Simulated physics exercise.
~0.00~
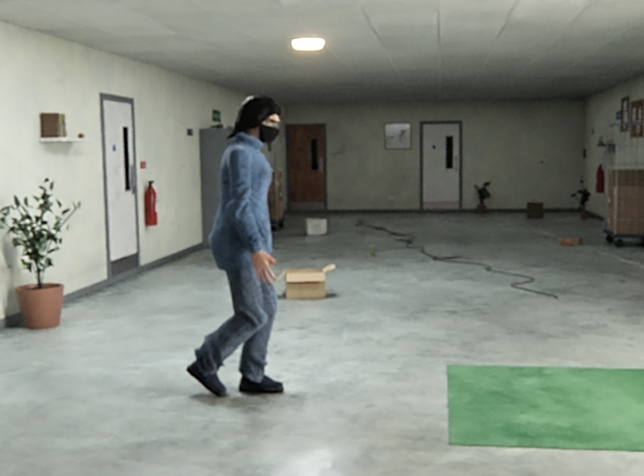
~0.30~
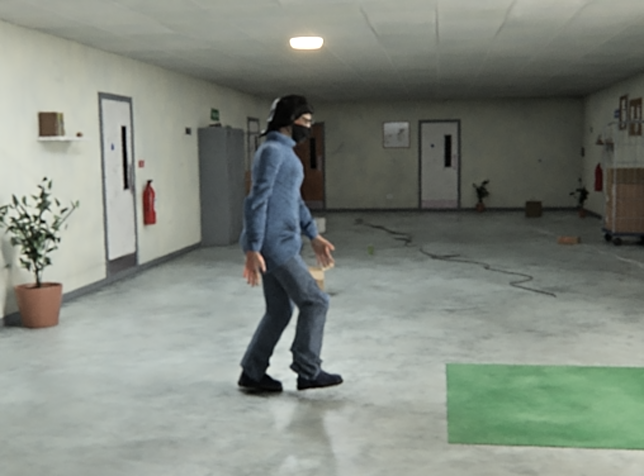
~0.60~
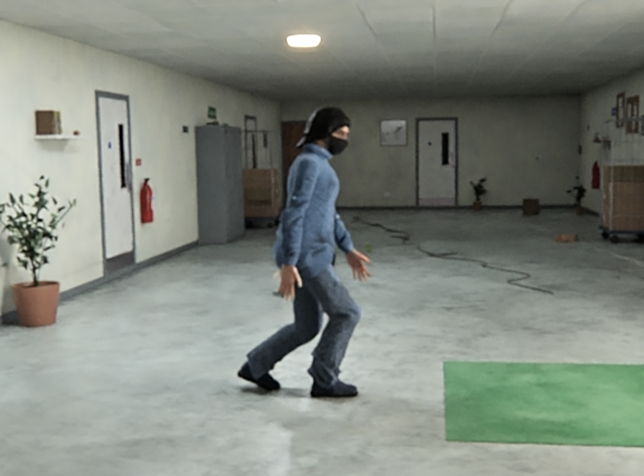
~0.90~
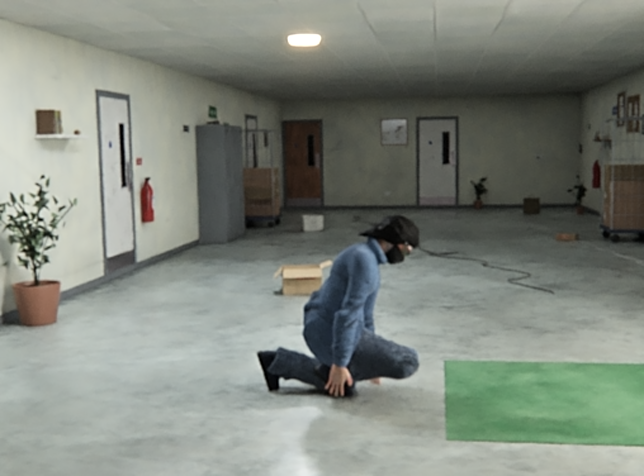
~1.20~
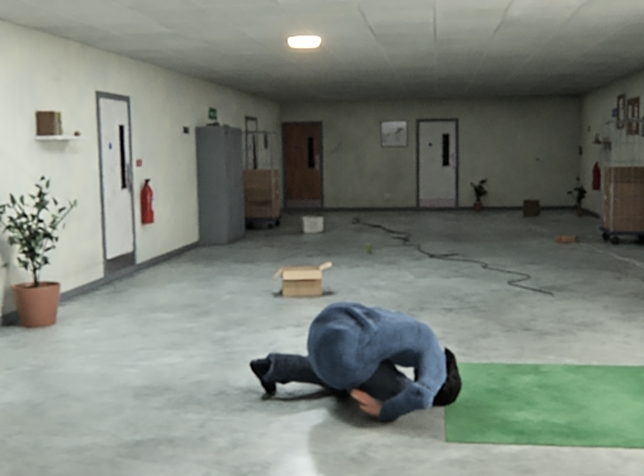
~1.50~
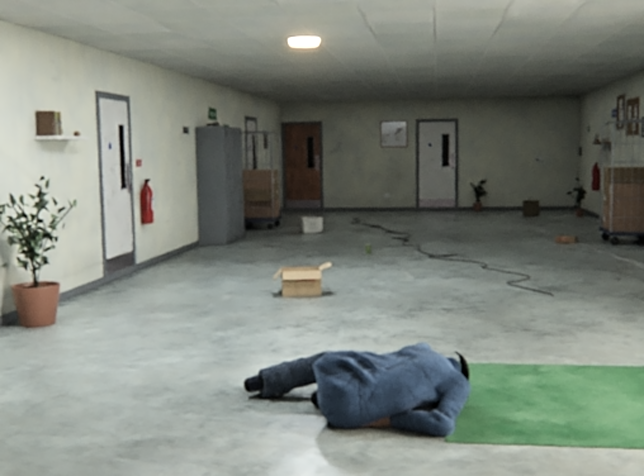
A masked person in blue walks right, sinks down and collapses beside the green mat.
